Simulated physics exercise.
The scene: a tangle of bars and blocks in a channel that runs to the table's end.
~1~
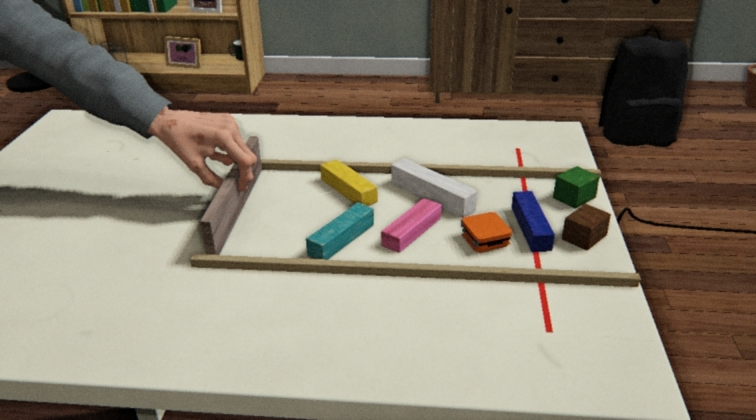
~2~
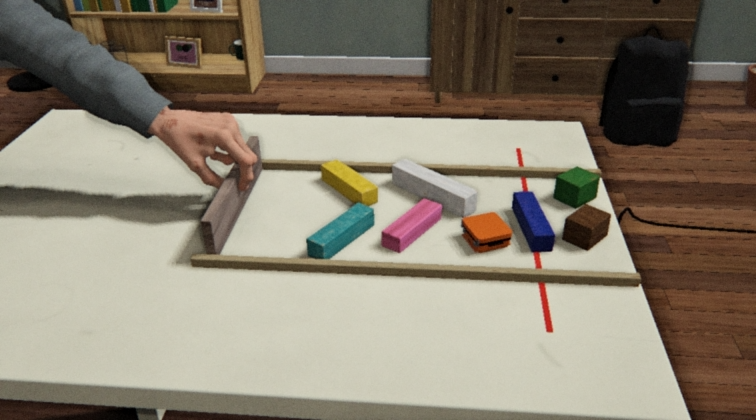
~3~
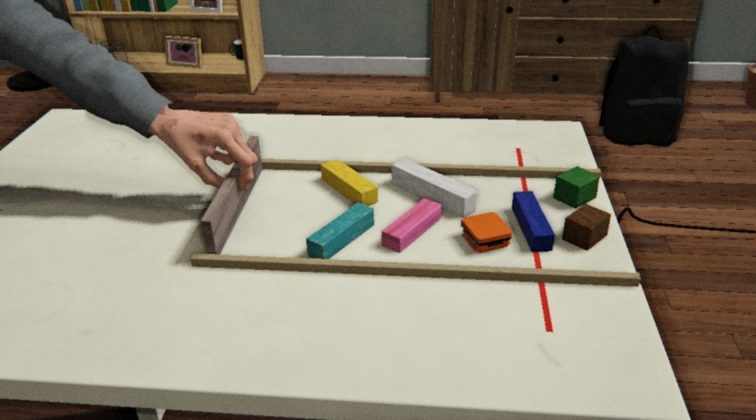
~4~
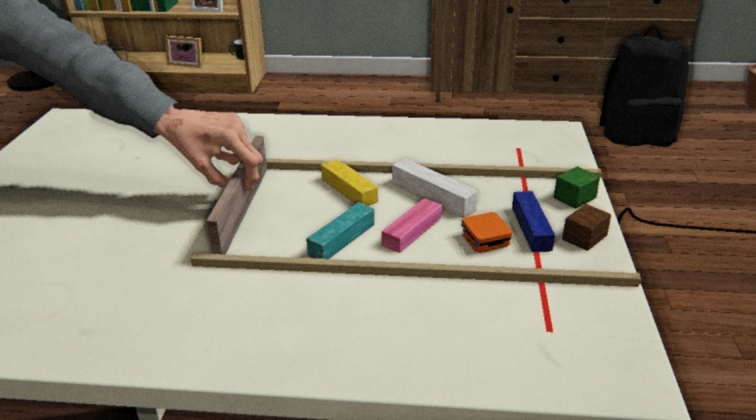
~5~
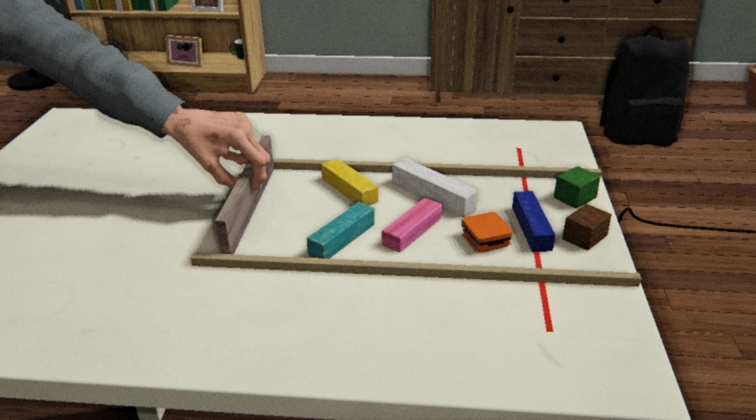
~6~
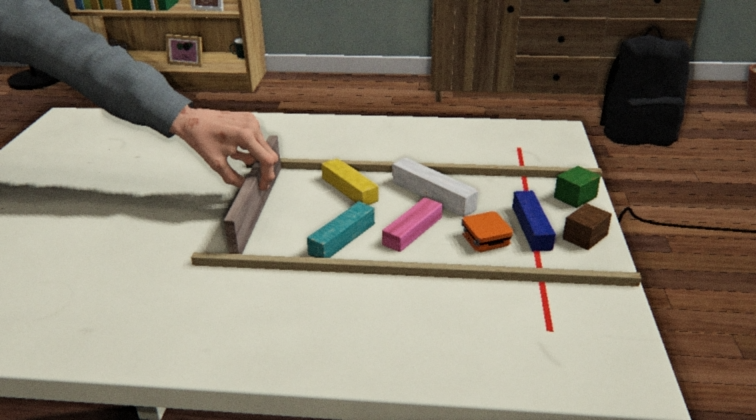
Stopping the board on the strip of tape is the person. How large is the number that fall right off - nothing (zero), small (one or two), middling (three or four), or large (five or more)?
Small - one or two.
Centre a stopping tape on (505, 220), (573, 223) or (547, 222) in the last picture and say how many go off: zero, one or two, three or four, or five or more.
Falls: One to two; 5 or more; 3 or 4.
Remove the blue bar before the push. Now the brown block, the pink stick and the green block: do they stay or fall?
Outcome for the brown block: It drops; for the pink stick: It stays; for the green block: It stays.
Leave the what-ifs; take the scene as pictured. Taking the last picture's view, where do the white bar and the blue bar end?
Near (576, 194) and (623, 223).
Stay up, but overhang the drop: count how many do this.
Tally: 2.
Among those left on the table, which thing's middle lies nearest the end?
The blue bar.
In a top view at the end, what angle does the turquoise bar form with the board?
Near 0 degrees.
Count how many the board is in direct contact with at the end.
Counting them up gives 2.
Soon after, none off yet; green block at rest near (577, 186); brown block at rest near (587, 226); blue bar at rest near (533, 220).
After that, none off yet; green block at rest near (578, 186); brown block displaced about its own width near (619, 224); blue bar displaced a little near (582, 222).
In the end, the number that fall off is one or two; gone, brown block.
